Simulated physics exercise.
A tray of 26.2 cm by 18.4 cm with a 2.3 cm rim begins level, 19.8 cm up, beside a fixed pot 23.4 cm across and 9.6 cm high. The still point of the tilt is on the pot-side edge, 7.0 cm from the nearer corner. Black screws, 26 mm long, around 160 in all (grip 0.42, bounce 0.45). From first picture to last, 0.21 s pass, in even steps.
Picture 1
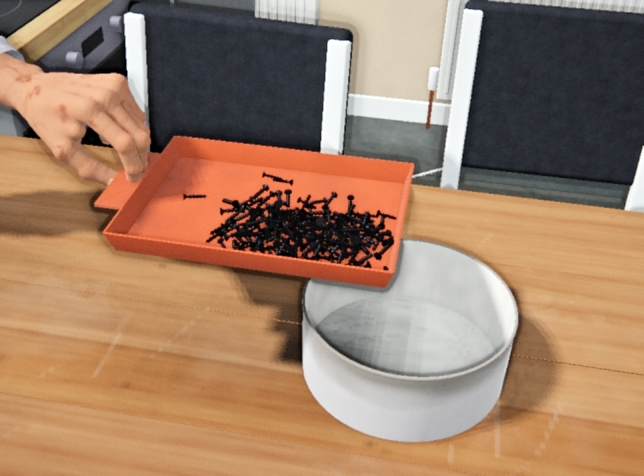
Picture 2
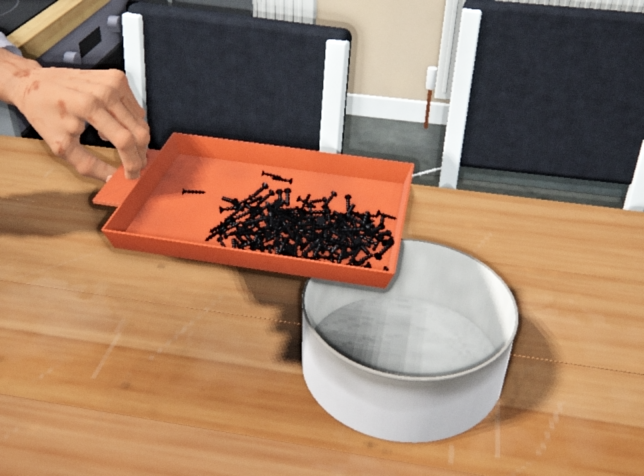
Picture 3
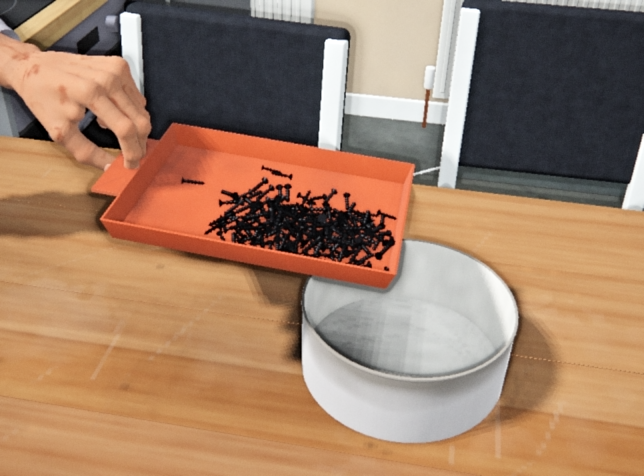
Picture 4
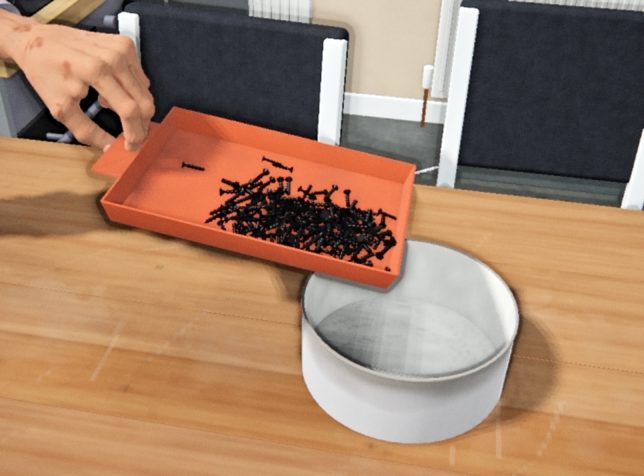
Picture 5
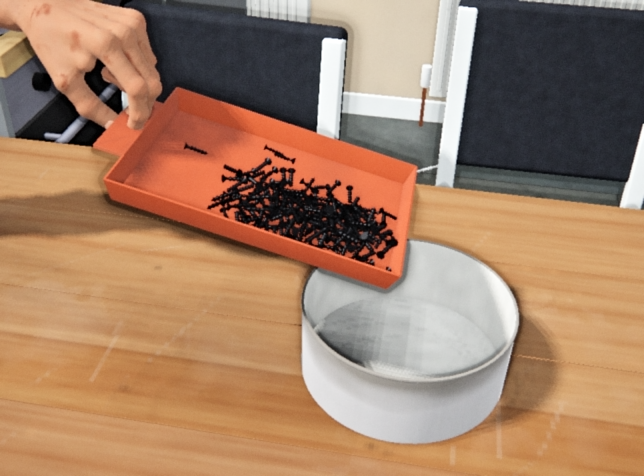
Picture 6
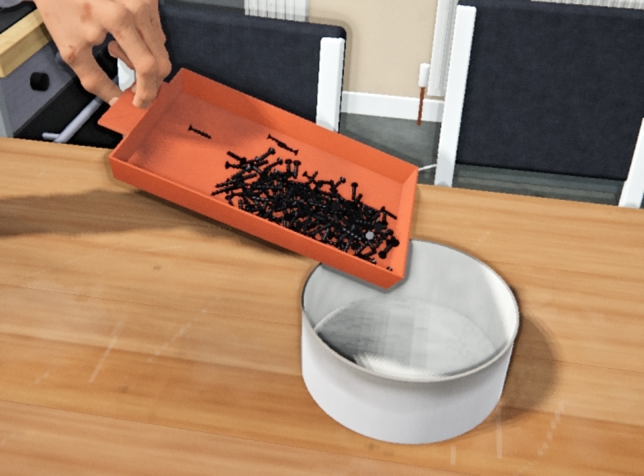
An orange tray of black screws started out level above a wooden table, its right end over a white pot, and then a hand raised the left end, slowly at first, into a clear slant.
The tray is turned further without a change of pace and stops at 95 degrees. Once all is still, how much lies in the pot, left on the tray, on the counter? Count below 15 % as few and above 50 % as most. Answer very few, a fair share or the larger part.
Pot: The larger part, tray: Very few, counter: Very few.
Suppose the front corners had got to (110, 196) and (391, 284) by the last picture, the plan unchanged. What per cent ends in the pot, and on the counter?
Pot 50, counter 50.
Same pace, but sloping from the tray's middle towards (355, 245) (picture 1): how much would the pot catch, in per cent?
About 80 per cent.
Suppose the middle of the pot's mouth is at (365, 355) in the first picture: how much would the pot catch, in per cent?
Some 55 per cent.
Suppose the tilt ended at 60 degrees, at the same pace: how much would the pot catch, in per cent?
It would be near 50 per cent.
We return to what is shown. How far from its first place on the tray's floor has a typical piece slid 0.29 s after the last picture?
Some 5 cm.
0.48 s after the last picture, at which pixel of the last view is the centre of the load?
At about (430, 247).
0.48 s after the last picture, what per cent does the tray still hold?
Some 60 per cent of the load.
Then, 0.29 s after the last picture, tilt 57 degrees; the tray holds 100 %, the pot 0 %.
Then, 0.48 s after the last picture, tilt 81 degrees; the tray holds 60 %, the pot 5 %.
Then, 0.80 s after the last picture, tilt 95 degrees; the tray holds 0 %, the pot 85 %.
In the end, pot 95 %, tray 0 %, counter 5 %.
